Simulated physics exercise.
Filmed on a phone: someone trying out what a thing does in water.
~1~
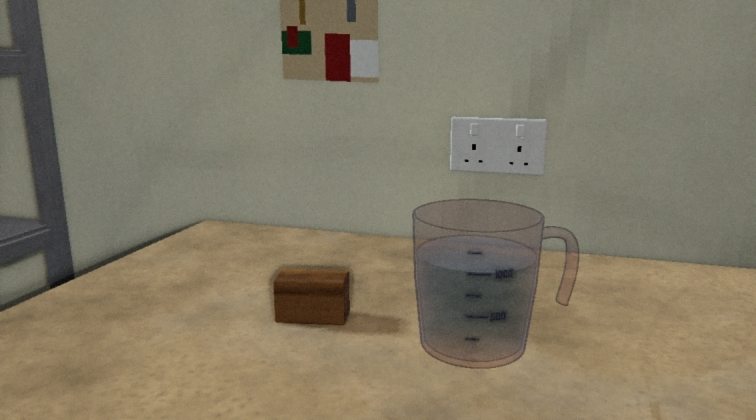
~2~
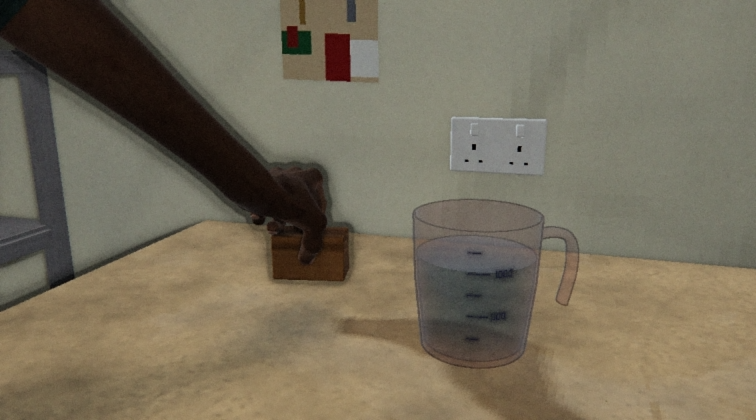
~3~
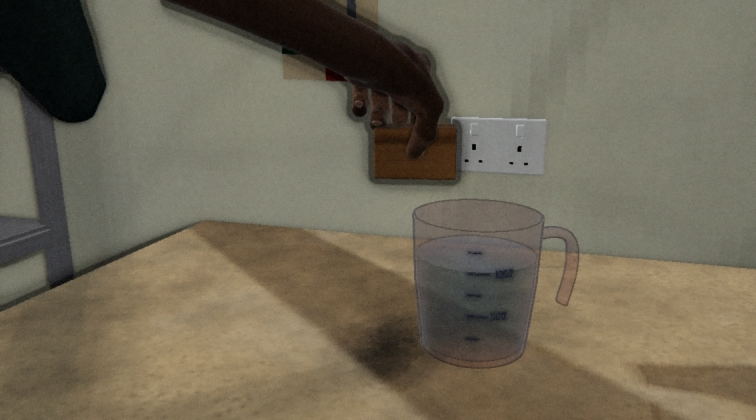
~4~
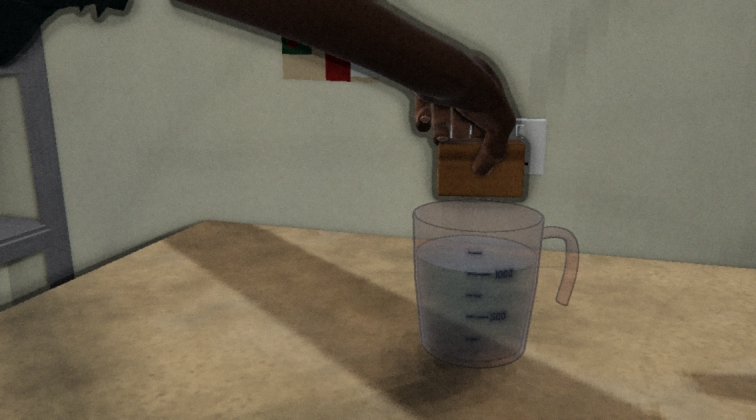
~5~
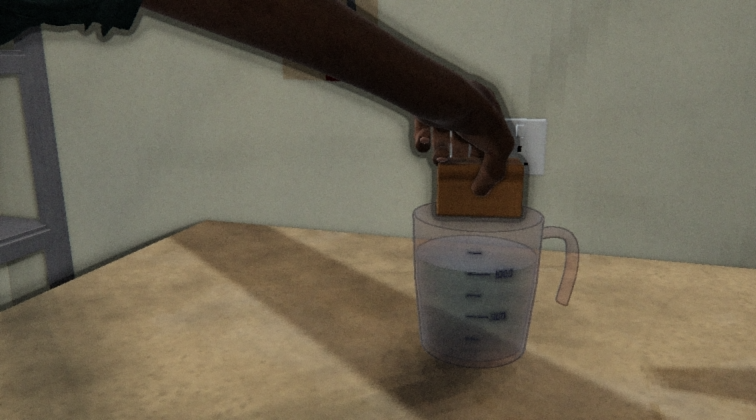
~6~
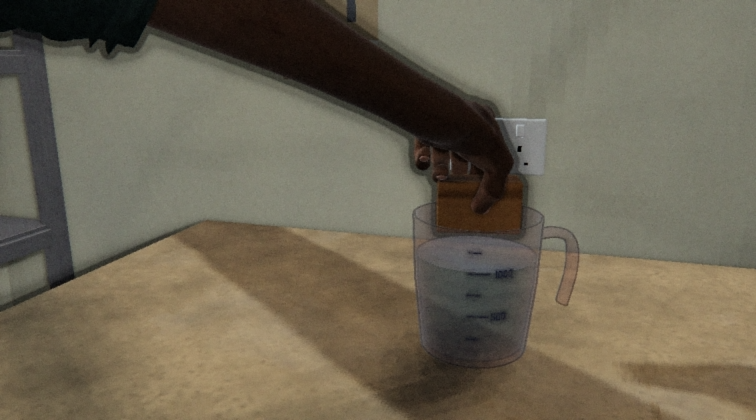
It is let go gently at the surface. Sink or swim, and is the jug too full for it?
In the water it floats. The jug takes it all.
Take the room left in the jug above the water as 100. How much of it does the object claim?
Close to 20 %.
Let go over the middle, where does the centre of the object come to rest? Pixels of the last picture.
Close to (476, 249).
Soon after, the wooden block enters the water; the jug is about three quarters full.
Later, the wooden block comes up again; the jug is about three quarters full.
In the end, the wooden block floats; the jug is about three quarters full; nothing is spilt.
